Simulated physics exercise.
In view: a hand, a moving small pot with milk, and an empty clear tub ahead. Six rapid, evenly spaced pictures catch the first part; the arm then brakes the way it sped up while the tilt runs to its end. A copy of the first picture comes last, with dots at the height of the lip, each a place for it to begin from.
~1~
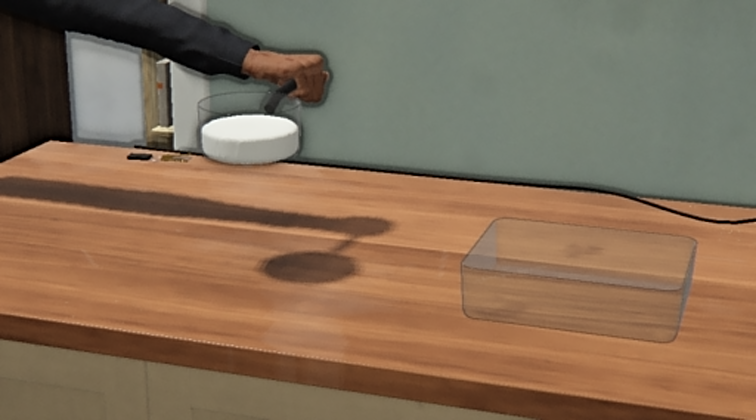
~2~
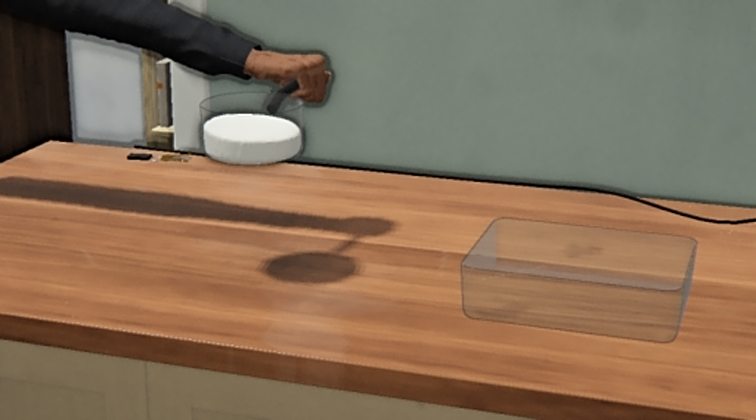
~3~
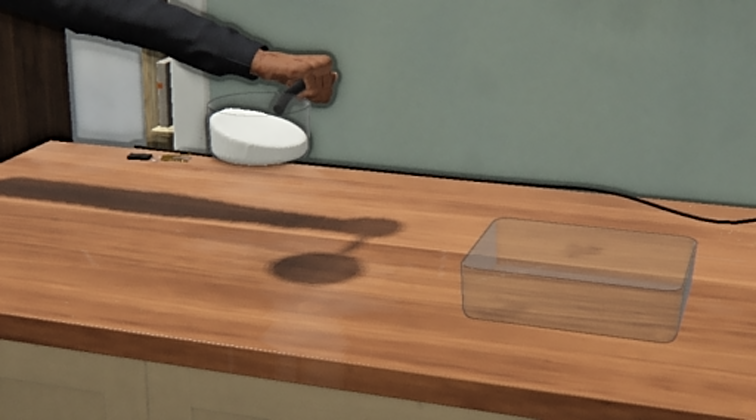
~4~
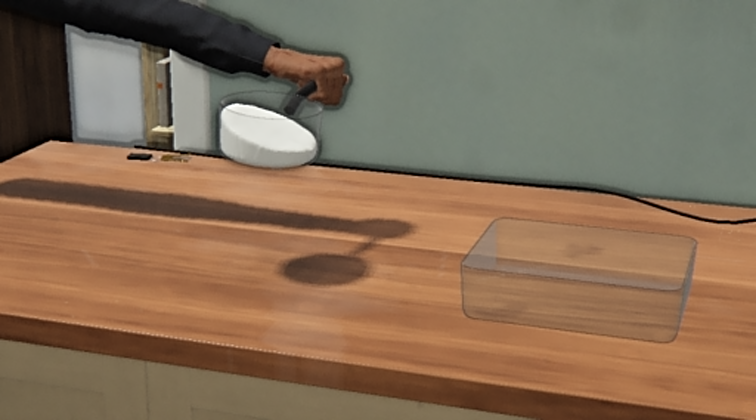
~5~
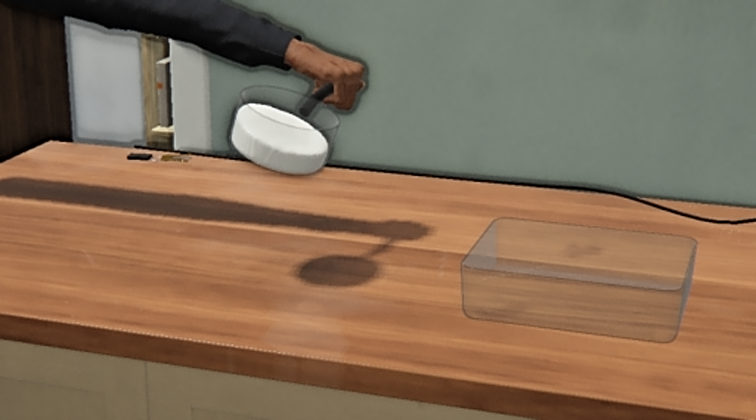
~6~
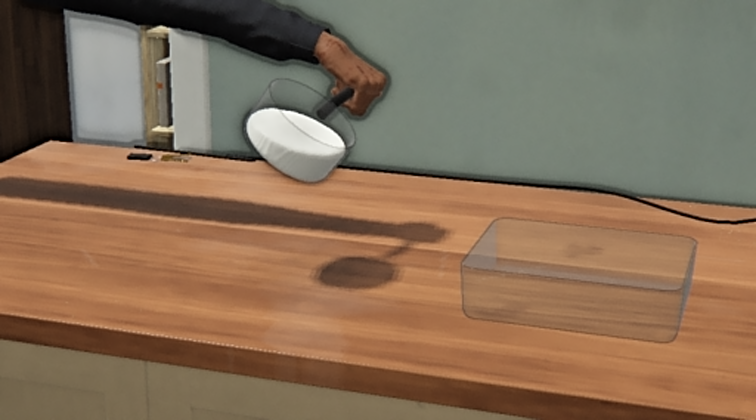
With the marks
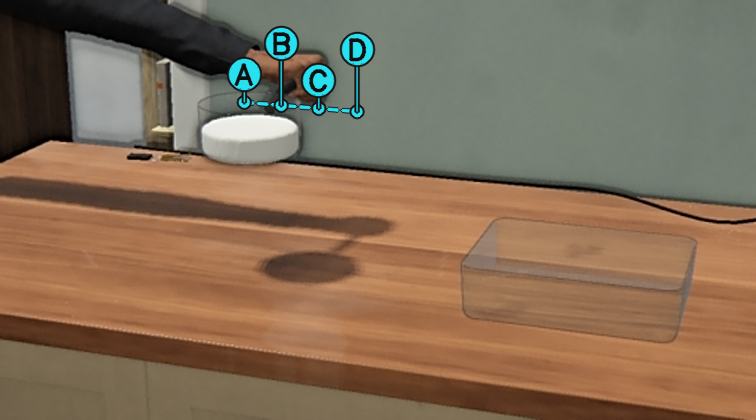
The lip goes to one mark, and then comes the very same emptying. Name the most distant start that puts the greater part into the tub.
D is the one.
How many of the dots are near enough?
One.
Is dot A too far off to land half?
Yes.
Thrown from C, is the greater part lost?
Yes, that goes wrong.
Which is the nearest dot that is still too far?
That would be C.
On the marked copy, A at (244, 102); B at (281, 105); C at (318, 108); D at (357, 111).
With A, about 0 % lands in the tub, 100 % falls short.
With B, about 0 % lands in the tub, 100 % falls short.
With C, about 9 % lands in the tub, 88 % falls short and 3 % goes beside or beyond.
With D, about 74 % lands in the tub, 12 % falls short and 15 % goes beside or beyond.
